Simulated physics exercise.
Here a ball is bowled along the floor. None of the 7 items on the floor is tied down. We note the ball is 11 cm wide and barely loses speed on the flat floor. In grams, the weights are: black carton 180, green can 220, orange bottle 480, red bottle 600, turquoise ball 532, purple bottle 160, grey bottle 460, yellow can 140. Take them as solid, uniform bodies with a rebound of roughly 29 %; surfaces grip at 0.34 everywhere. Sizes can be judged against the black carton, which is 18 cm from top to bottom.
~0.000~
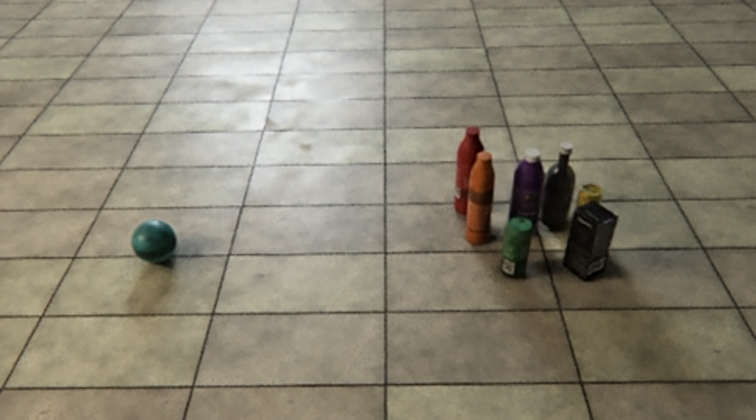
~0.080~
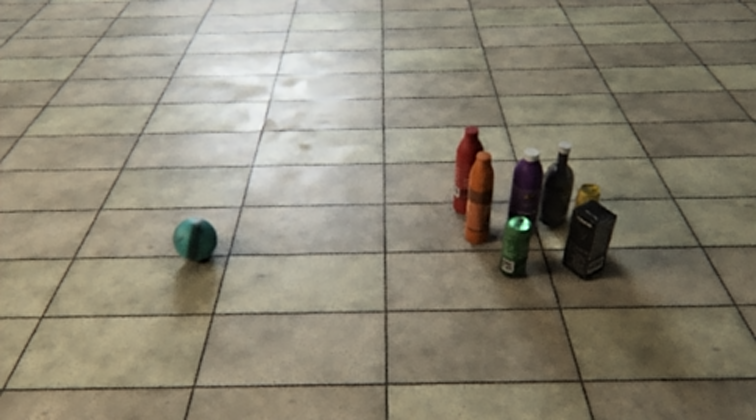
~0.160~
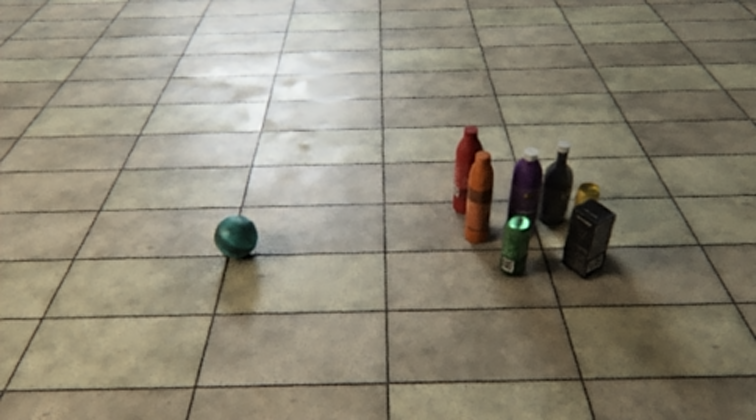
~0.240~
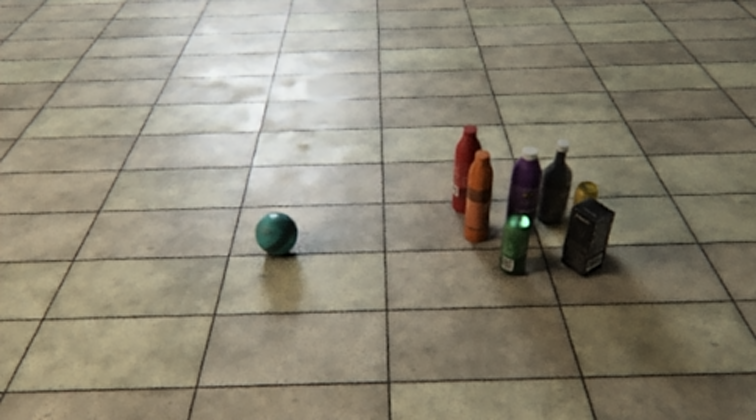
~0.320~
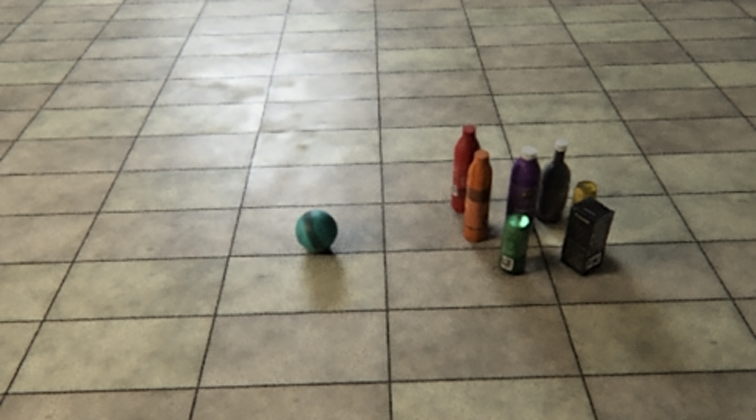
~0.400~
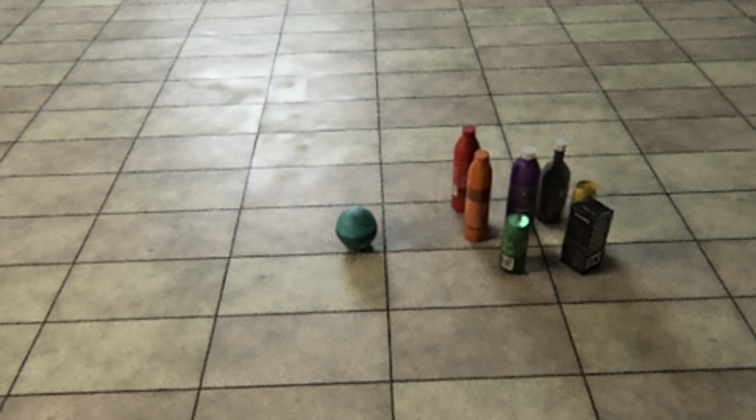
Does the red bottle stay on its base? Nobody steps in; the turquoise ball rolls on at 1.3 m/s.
The item remains upstanding.
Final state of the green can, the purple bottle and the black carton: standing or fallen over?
Here's how it ends: The green can never goes down, the purple bottle never goes down, and the black carton comes down.
By 0.70 s, 80 cm rolled; turquoise ball near (468, 217); orange bottle 6 cm from its spot.
By 1.20 s, 90 cm rolled; turquoise ball near (500, 198); orange bottle tilted 44°; black carton tilted 13°; purple bottle 3 cm from its spot.
By 1.60 s, 97 cm rolled; turquoise ball near (514, 182); orange bottle tilted 74°; black carton on its side; purple bottle 3 cm from its spot.
By 3.10 s, 122 cm rolled; turquoise ball near (560, 133); orange bottle tilted 74°; black carton on its side; purple bottle 3 cm from its spot.
When it is over (4.0 s), lying over on the floor, black carton and orange bottle; the other 5 within 8 cm of the start. End places, in pixels of the last picture, red bottle near (466, 169).
